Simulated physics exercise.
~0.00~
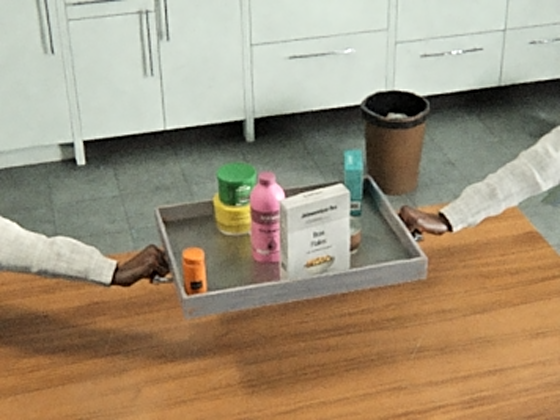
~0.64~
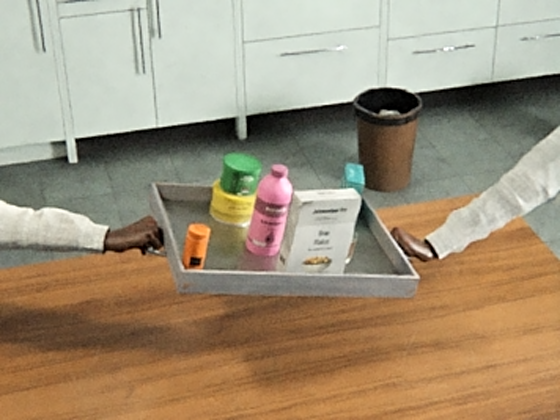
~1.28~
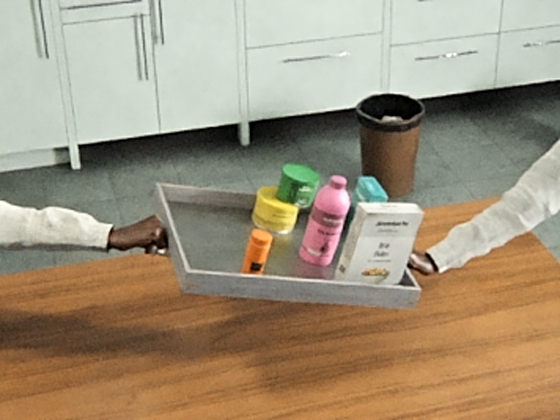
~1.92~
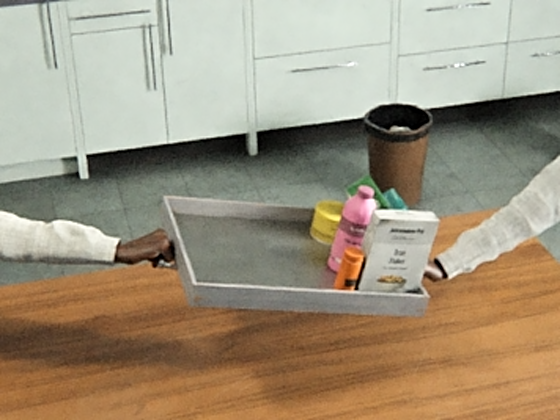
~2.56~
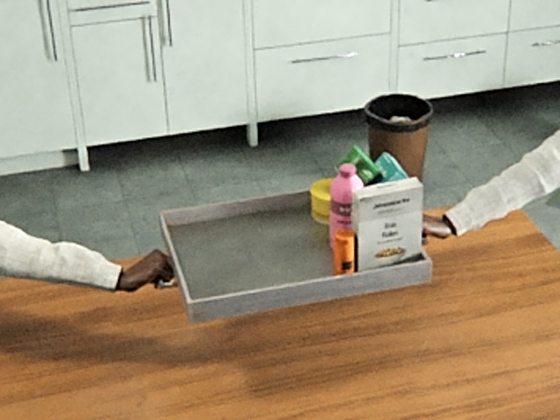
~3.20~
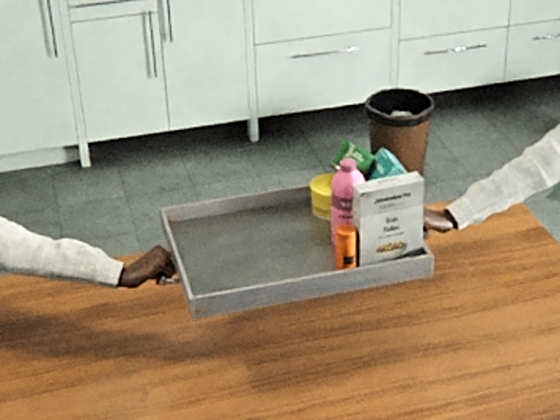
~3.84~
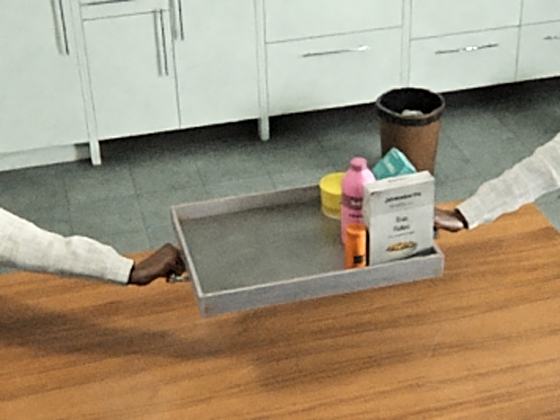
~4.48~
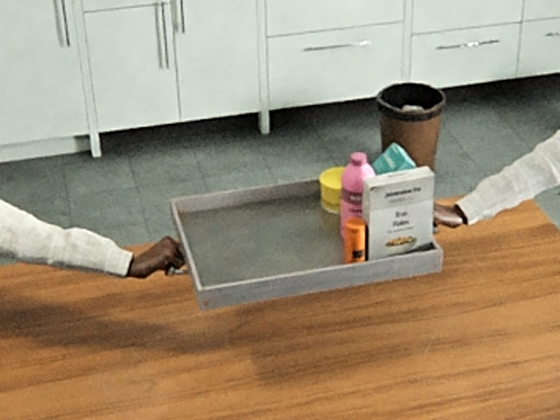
At the start, two hands hold a grey tray over a wooden table, carrying a green tub stacked on a yellow one, a pink bottle, an orange shaker, a white packet and a turquoise packet. The tray tilts down to the right, and the items begin to lean. They slide across to the right side, where they bunch together, and the green tub comes off the yellow one. The hands bring the tray back level, and the bottle, shaker and white packet stand upright. Finally, the green tub is gone from the tray, and the turquoise packet lies tipped behind the white one.
